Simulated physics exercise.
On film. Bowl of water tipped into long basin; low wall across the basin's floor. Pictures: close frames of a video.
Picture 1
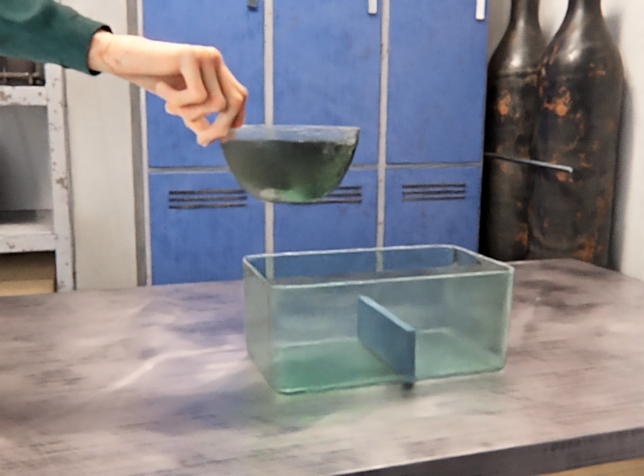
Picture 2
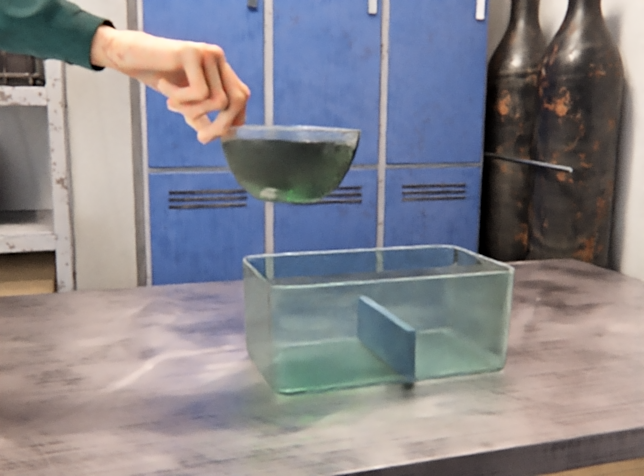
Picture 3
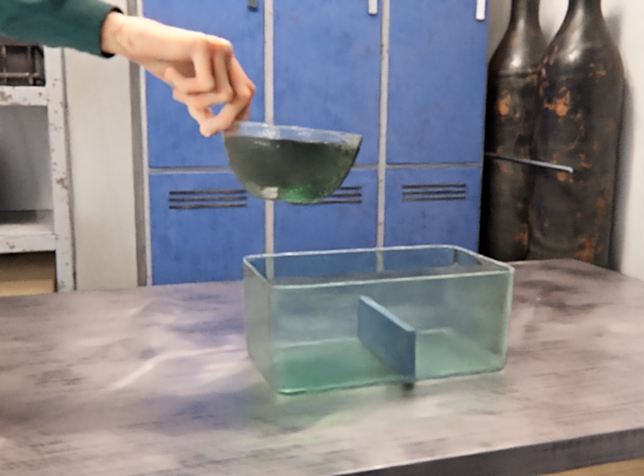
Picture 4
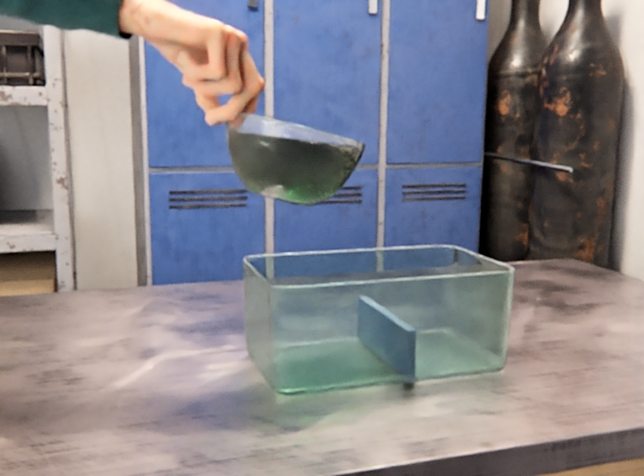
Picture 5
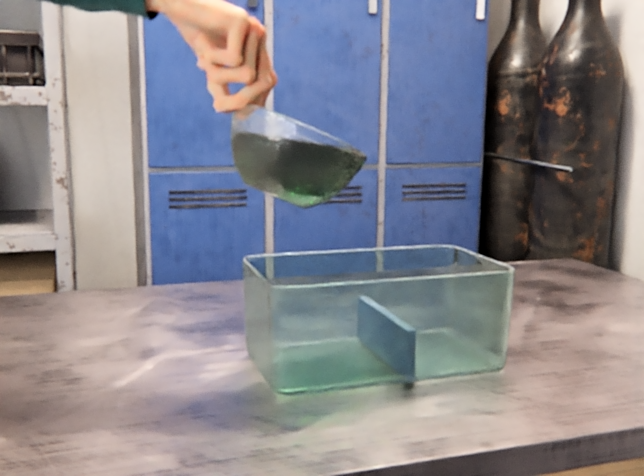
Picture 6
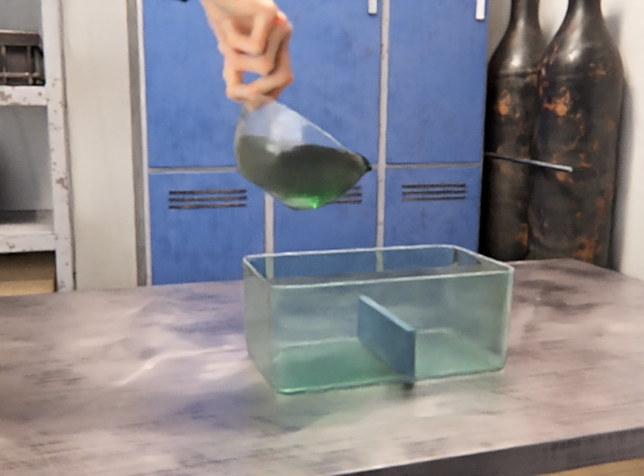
A hand in a dark green sleeve holds a clear glass bowl of dark greenish water above a long, clear green-tinted basin with a low blue wall across its floor. The basin stands on a mottled grey tabletop, seen from the front and slightly above, before blue lockers and two dark, rust-marked bottles at right. The hand rises and shifts right, tilting the bowl rightward until the water reaches its lower rim, while the camera stays still.
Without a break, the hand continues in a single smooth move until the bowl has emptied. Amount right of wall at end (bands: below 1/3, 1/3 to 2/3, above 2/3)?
Most likely the amount right of the wall will lie in the middle range, one third to two thirds.
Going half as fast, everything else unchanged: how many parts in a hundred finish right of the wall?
Roughly 70 per cent ends up there.
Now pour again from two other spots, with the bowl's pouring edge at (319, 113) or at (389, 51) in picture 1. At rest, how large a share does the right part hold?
The first start yields 10 per cent, the second 75 per cent.
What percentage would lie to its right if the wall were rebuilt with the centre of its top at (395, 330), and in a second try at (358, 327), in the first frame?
Note - case one near 35 %, case two near 75 %.
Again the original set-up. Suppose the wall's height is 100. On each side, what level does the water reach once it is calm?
Left 30 per cent, right 30.
A moment on, the bowl is tipped on its side and 16 per cent is still to pour, 13 is left of the wall and 38 right of it.
Next, the bowl is tipped right over and 0 per cent is still to pour, 43 is left of the wall and 46 right of it.
Then the bowl is tipped right over and 0 per cent is still to pour, 49 is left of the wall and 46 right of it.
Later the bowl is tipped right over and 0 per cent is still to pour, 51 is left of the wall and 47 right of it.
In the end 51 per cent lies left of the wall, 47 right of it and 2 outside.
